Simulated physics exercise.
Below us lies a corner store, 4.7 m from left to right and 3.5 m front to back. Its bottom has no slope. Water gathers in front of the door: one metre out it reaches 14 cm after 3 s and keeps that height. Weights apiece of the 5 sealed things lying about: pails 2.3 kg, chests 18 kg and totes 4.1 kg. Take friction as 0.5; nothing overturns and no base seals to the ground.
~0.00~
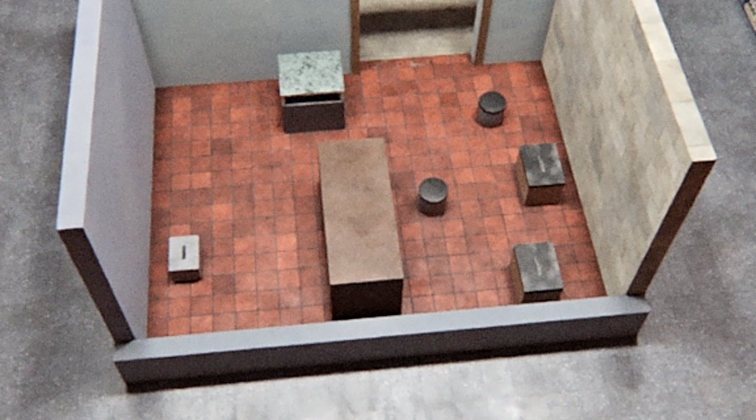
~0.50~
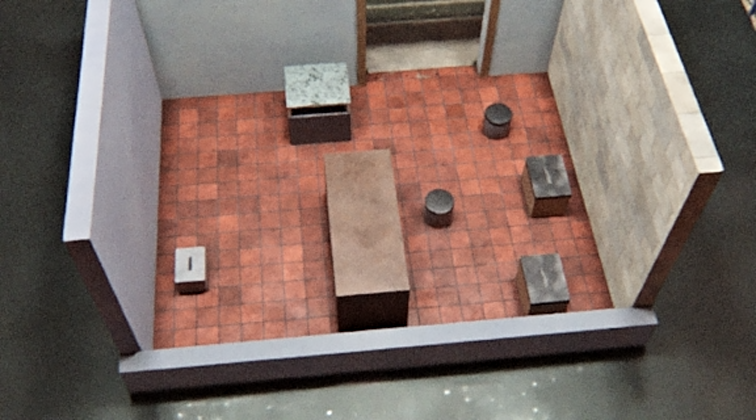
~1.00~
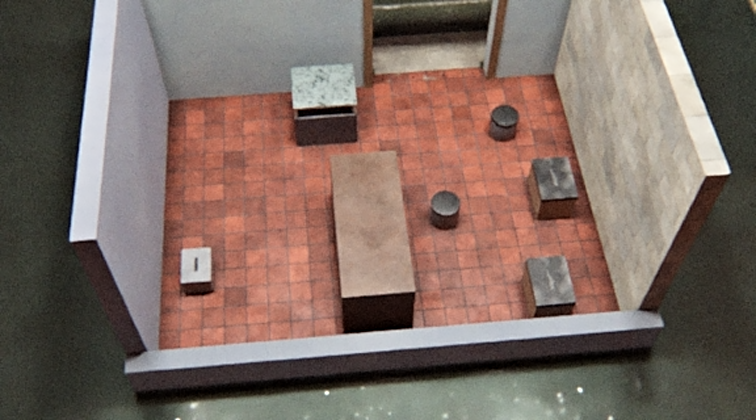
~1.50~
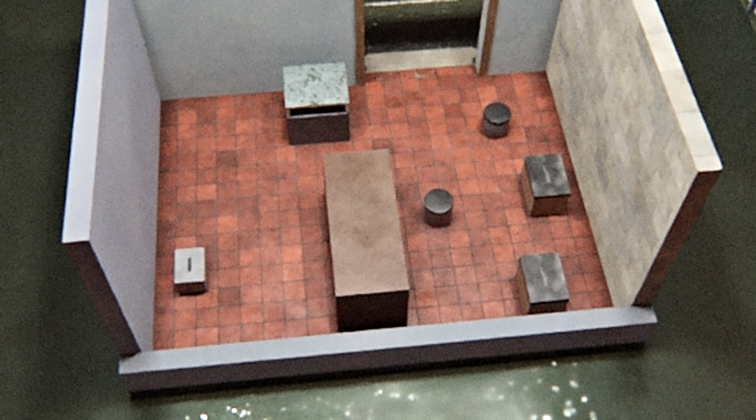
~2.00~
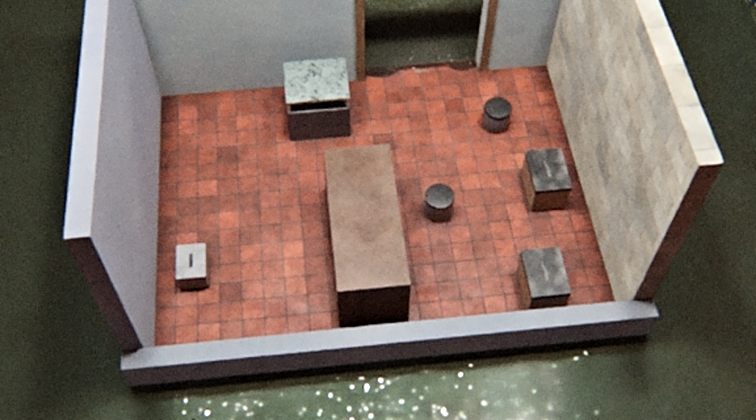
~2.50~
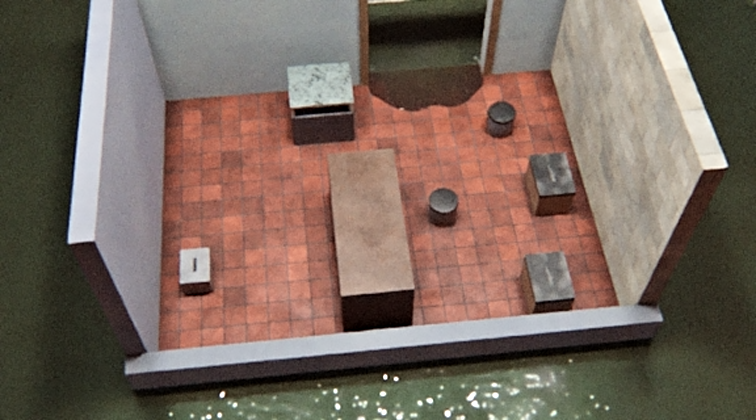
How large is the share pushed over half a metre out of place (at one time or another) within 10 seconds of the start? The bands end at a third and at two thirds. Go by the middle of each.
That comes to between one and two thirds.
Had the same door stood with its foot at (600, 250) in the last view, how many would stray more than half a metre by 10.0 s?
Then 3.
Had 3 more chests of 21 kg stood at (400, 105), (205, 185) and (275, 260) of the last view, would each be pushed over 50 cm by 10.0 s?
In that order: Less, short of it, short of it.
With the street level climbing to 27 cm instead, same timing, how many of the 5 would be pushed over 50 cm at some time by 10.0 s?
Then 5.
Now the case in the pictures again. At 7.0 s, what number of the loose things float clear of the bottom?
I count 2.
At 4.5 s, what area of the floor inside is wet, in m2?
About 5.0 m2.
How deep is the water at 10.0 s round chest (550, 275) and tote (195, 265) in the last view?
About 11 and 3 cm.
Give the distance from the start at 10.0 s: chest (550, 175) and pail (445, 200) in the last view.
In turn: 10 cm, 140 cm.
After 3.5 s 0 of 5 are over 50 cm from their spots; 0 afloat.
After 4.5 s 0 of 5 are over 50 cm from their spots; 0 afloat.
After 7.0 s 2 of 5 are over 50 cm from their spots; 2 afloat.
After 10.0 s 2 of 5 are over 50 cm from their spots, and 2 have been at some point; 5 afloat.
